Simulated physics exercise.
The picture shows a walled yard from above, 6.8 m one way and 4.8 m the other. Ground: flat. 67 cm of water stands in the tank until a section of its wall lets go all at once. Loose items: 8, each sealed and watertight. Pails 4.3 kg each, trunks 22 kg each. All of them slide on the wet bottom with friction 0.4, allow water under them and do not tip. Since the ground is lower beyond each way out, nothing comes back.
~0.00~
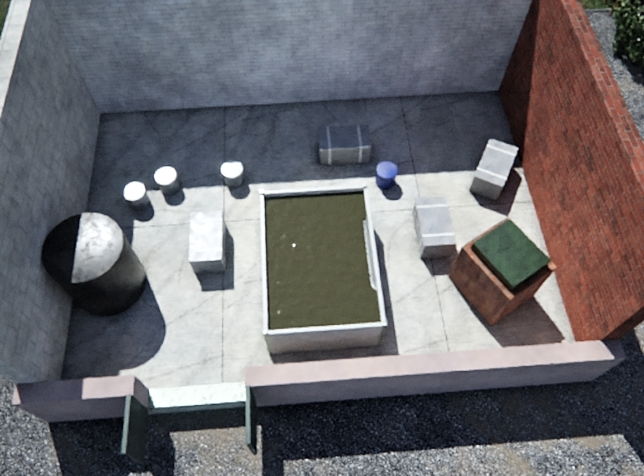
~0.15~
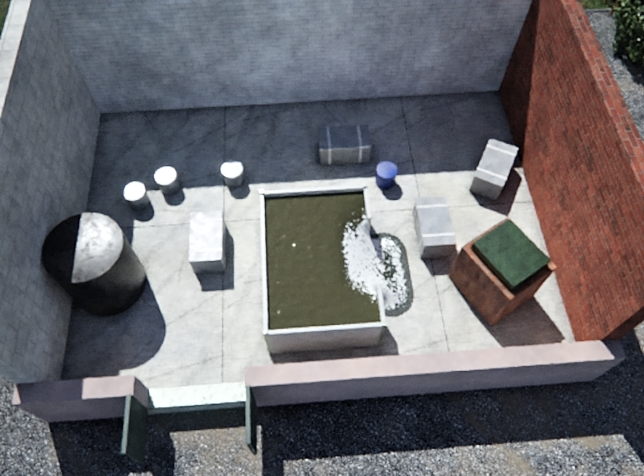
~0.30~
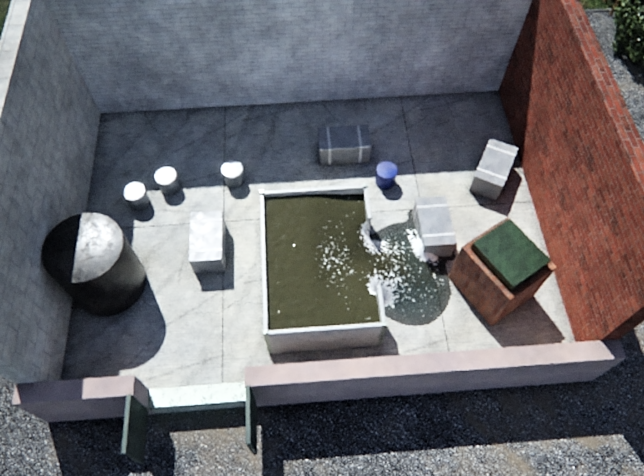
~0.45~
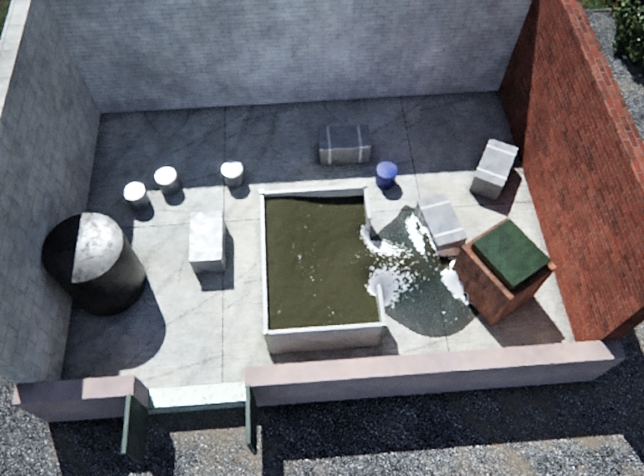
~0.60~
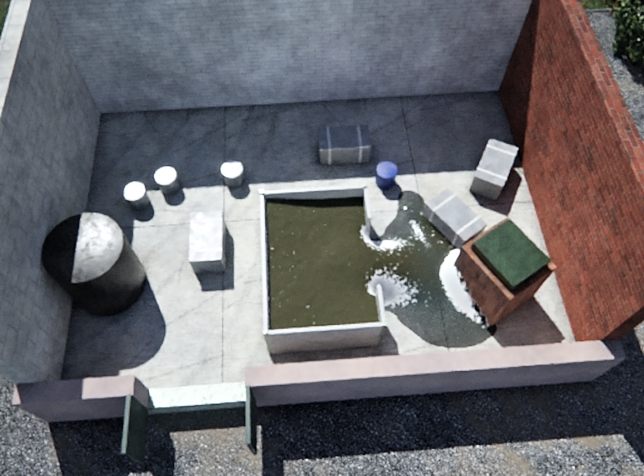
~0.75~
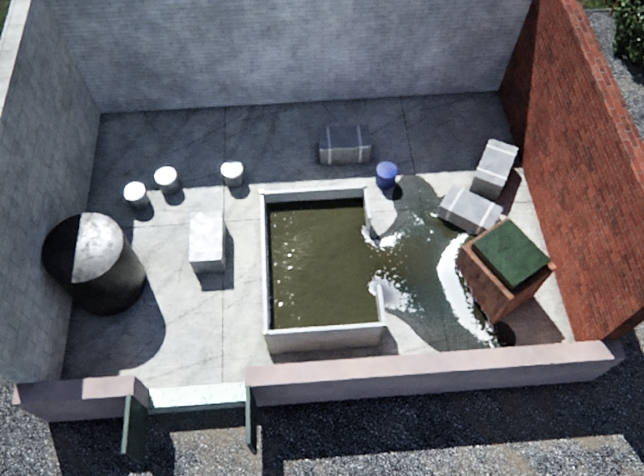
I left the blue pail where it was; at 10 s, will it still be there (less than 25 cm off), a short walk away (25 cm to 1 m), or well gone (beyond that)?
It ends some way off.
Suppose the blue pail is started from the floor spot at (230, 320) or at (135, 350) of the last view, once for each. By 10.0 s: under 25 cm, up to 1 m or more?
Respectively: It rests almost unmoved; it rests almost unmoved.
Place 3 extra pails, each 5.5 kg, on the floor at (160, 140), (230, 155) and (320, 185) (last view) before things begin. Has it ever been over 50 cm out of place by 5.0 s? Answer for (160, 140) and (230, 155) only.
In turn: Less, under.
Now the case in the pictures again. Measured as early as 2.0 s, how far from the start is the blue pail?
Close to 0 cm.
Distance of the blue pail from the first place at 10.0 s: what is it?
Around 80 cm from where it started.
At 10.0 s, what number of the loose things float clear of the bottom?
4.
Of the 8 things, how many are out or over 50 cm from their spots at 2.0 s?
By that time the total stands at 2.
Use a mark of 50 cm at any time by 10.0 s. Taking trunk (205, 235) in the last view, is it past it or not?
Within.
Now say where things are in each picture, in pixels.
The blue pail at (387, 170) rests on the ground; water covers 2.9 m2; 0 of 8 have shifted, in the first frame.
The blue pail at (387, 170) rests on the ground; 3.5 m2 under water; 0 of 8 have shifted, in the second frame.
The blue pail at (387, 170), on the bottom; 4.2 m2 under water; 0 of 8 have shifted, in the third frame.
The blue pail at (387, 170), on the bottom; 4.8 m2 under water; 1 of 8 have shifted, in the fourth frame.
The blue pail at (387, 170) rests on the ground; 5.4 m2 under water; 1 of 8 have shifted, in the fifth frame.
The blue pail at (387, 170) rests on the ground; 6.1 m2 under water; 1 of 8 have shifted, in the sixth frame.
After 2.0 s the blue pail is near (387, 170), 0.0 m from its start, aground; 0 of 8 are out; 1 afloat.
After 4.5 s the blue pail is near (389, 189), 0.4 m from its start, aground; 0 of 8 are out; 1 afloat.
After 7.0 s the blue pail is near (389, 195), 0.5 m from its start, aground; 0 of 8 are out; 1 afloat.
After 10.0 s the blue pail is near (395, 209), 0.7 m from its start, afloat; 0 of 8 are out; 4 afloat.
